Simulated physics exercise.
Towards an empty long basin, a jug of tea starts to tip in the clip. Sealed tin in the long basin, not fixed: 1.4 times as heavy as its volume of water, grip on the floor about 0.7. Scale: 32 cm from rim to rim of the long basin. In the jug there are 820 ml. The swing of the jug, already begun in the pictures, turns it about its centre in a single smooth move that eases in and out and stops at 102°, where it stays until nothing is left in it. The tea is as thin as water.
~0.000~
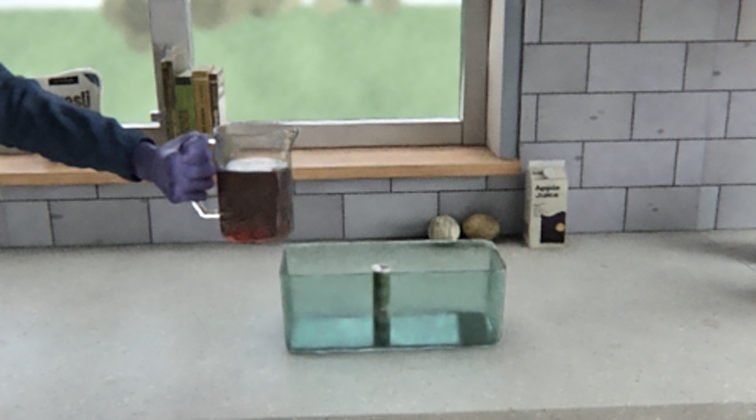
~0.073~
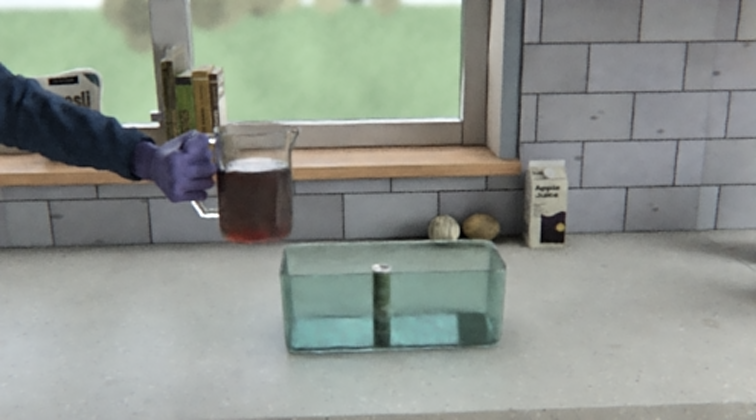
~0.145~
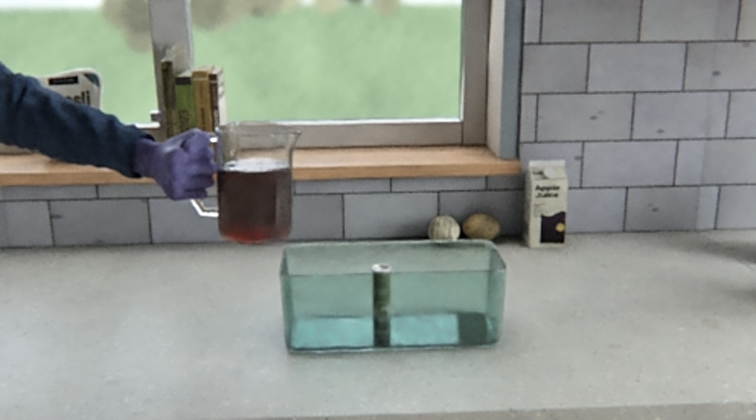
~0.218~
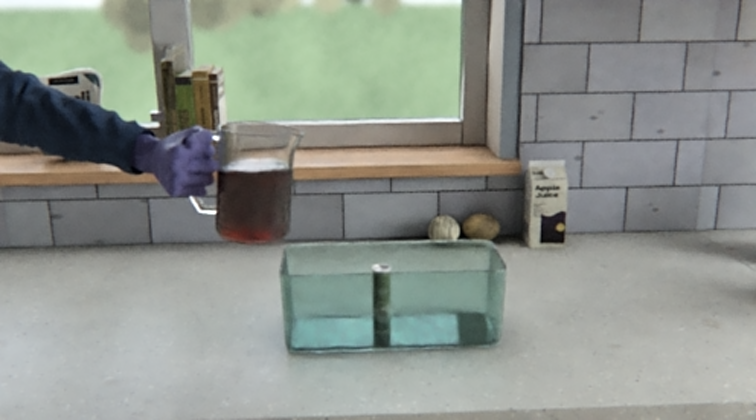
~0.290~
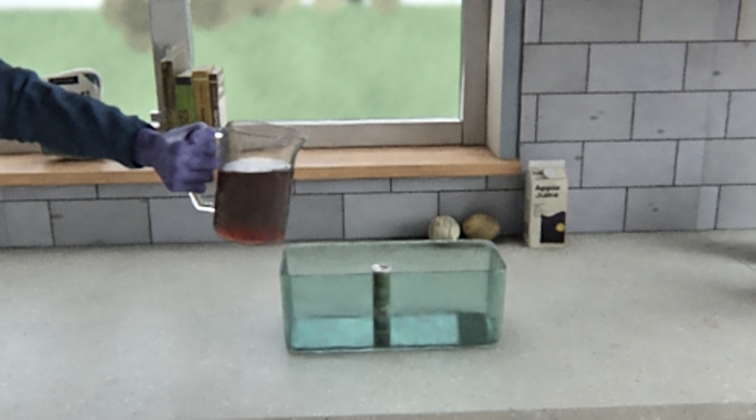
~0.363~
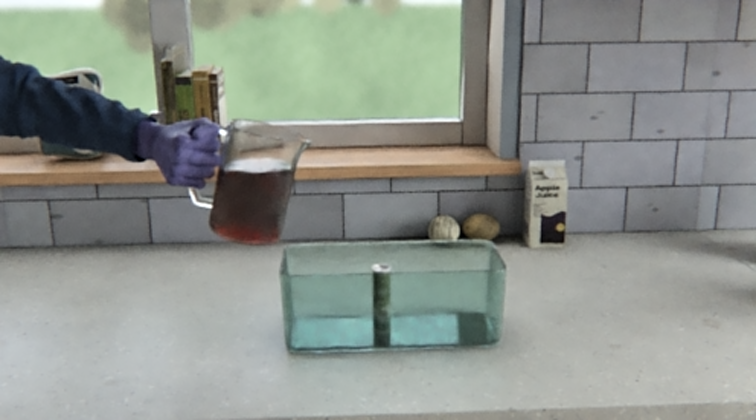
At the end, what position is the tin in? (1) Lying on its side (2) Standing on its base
(1) Lying on its side.
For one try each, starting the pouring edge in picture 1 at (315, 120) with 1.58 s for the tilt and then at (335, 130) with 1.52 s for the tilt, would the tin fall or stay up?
Try 1: Tipped over; try 2: Still standing.
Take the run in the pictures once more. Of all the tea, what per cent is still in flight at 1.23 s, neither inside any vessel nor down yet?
Around 16 per cent of the liquid is in flight.
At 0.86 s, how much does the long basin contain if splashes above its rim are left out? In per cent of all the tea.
Near 0 in a hundred.
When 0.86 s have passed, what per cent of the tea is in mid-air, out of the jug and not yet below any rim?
3 %.
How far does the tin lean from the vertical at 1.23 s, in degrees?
0°.
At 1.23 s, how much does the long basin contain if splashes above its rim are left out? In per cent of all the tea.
About 28 %.
By 0.86 s the tilt is 61° and 97 per cent is still to pour; the tin stands where it began.
By 1.23 s the tilt is 93° and 55 per cent is still to pour; the tin stands 1 cm from where it began.
By 1.61 s the tilt is 102° and 10 per cent is still to pour; the tin lies on its side.
By 2.02 s the tilt is 102° and 1 per cent is still to pour; the tin lies on its side.
At rest the tin lies on its side.
